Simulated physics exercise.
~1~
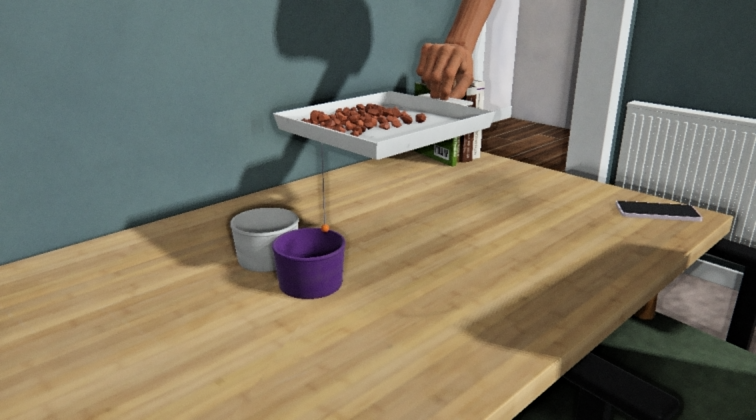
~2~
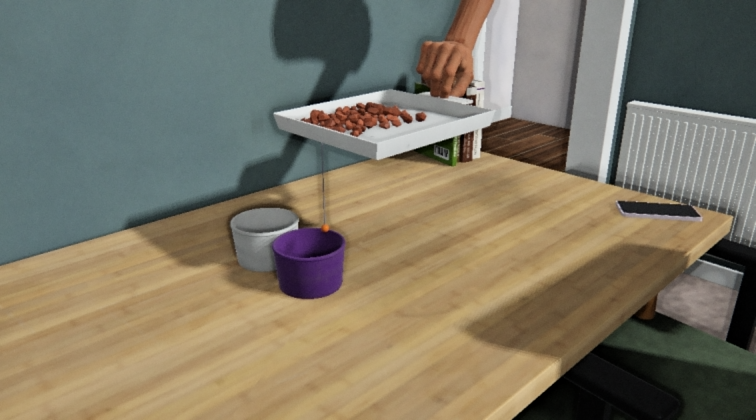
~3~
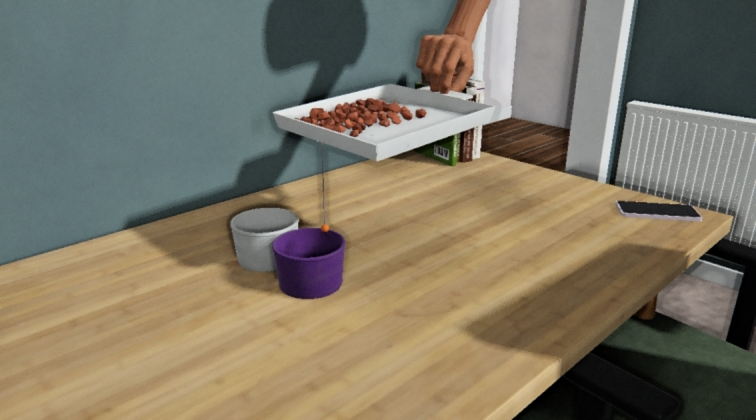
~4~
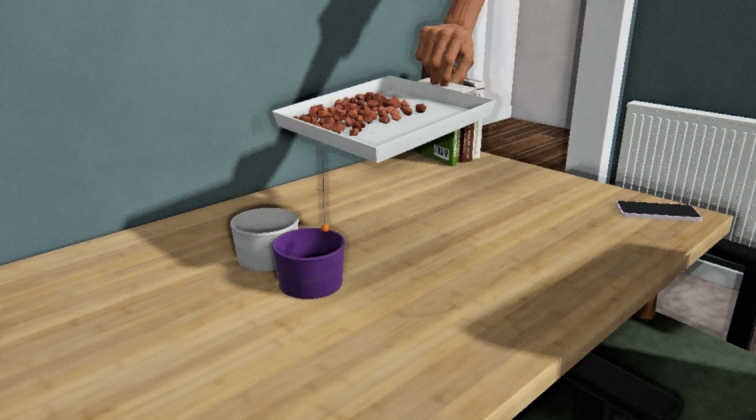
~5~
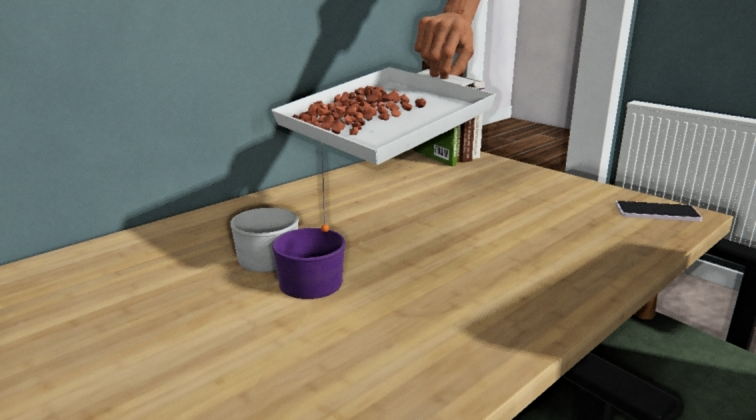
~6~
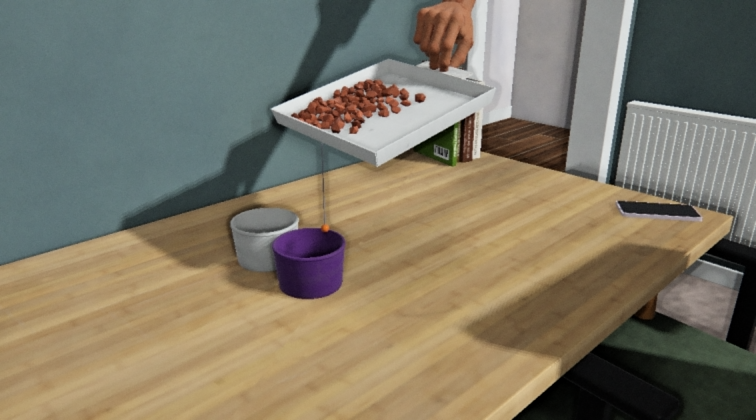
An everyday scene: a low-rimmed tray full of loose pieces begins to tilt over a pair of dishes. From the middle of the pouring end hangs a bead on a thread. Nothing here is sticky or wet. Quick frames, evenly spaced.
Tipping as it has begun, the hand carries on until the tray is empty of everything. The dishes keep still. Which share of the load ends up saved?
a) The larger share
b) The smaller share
The smaller share (b).
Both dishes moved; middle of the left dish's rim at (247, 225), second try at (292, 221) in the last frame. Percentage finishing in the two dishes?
20 and 10 %.
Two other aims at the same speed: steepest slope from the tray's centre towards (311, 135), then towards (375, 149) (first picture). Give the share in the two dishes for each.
Roughly 80 per cent, and 0 per cent.
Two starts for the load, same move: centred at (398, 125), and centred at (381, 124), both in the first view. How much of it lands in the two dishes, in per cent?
0 per cent for the first try, 0 per cent for the second.
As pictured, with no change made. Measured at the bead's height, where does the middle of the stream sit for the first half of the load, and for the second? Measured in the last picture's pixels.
I'd put it at roughly (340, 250), and after that at roughly (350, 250).
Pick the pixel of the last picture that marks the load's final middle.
Roughly pixel (352, 316).
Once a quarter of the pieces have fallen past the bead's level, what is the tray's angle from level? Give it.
At about 100°.
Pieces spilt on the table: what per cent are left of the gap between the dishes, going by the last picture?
Roughly 10 %.
Soon after the last picture, tray tipped steeply; nearly all on the tray; a stray few in the air.
A little later, tray tipped right over; about two thirds on the tray; a stray few in the right dish; about a quarter outside both; a small part in the air.
Later still, tray tipped past a quarter turn; a small part in the right dish; nearly all outside both.
At rest, tray tipped past a quarter turn; a small part in the right dish; none in the left dish; nearly all outside both.
